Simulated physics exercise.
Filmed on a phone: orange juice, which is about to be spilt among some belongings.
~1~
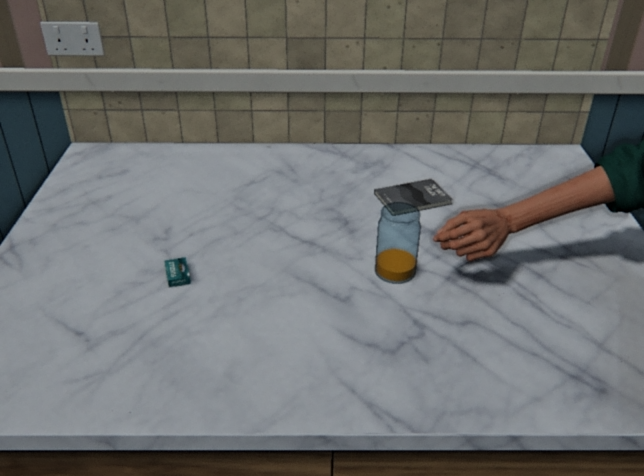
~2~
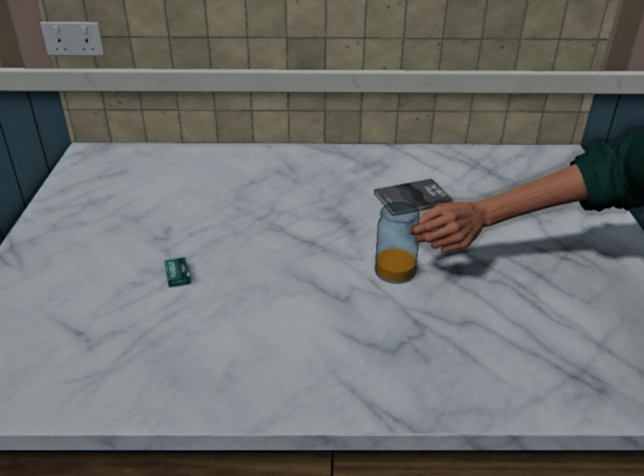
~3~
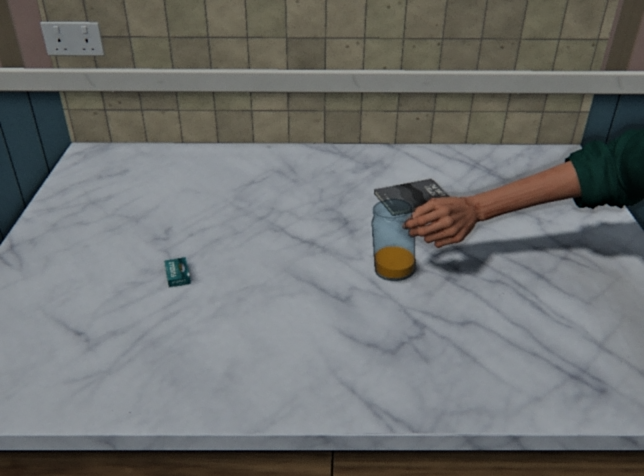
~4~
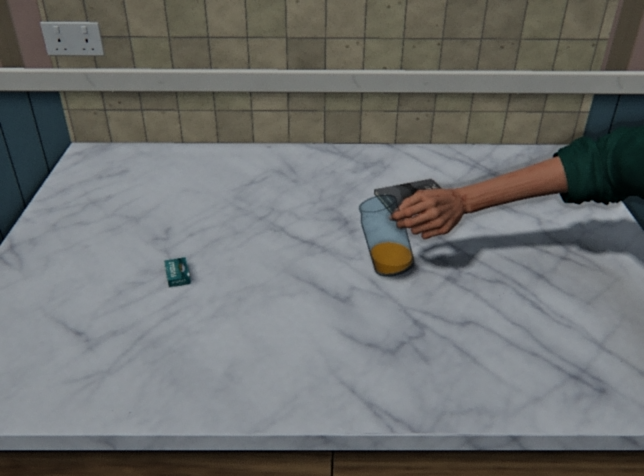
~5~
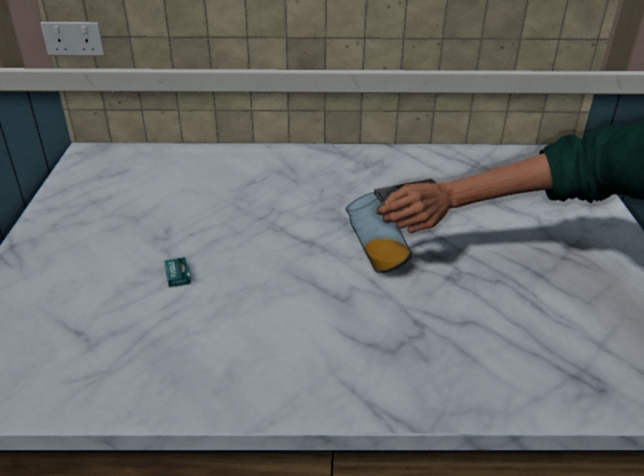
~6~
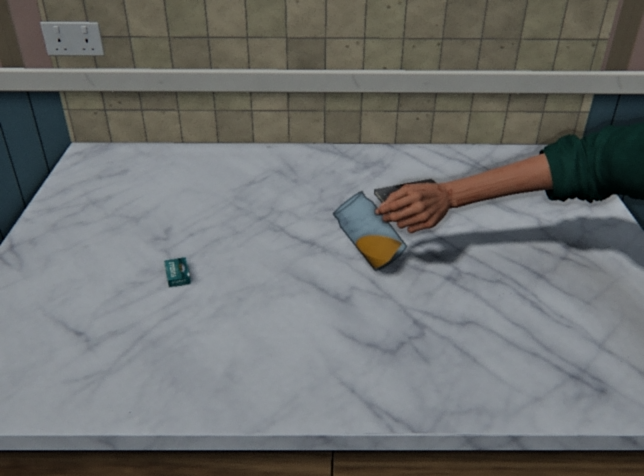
A hand in a green sleeve reached in from the right to a nearly empty jar of orange juice and pushed it, leaning it further and further left beside a notebook on the marble counter.
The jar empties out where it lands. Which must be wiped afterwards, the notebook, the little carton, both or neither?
Notebook keeps dry, little carton keeps dry.
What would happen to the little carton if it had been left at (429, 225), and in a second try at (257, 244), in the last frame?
It is missed at the first place and gets caught at the second.
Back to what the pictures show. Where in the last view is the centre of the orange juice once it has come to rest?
Roughly (245, 224).
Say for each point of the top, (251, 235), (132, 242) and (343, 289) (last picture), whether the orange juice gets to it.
Spot by spot: Touched, then missed, then missed.
Shortly, the puddle covers about as much as a saucer; the notebook is still dry; the little carton is still dry.
Then, the puddle covers about as much as a plate; the notebook is still dry; the little carton is still dry.
At the finish, the puddle covers about as much as a plate; the notebook is still dry; the little carton is still dry.
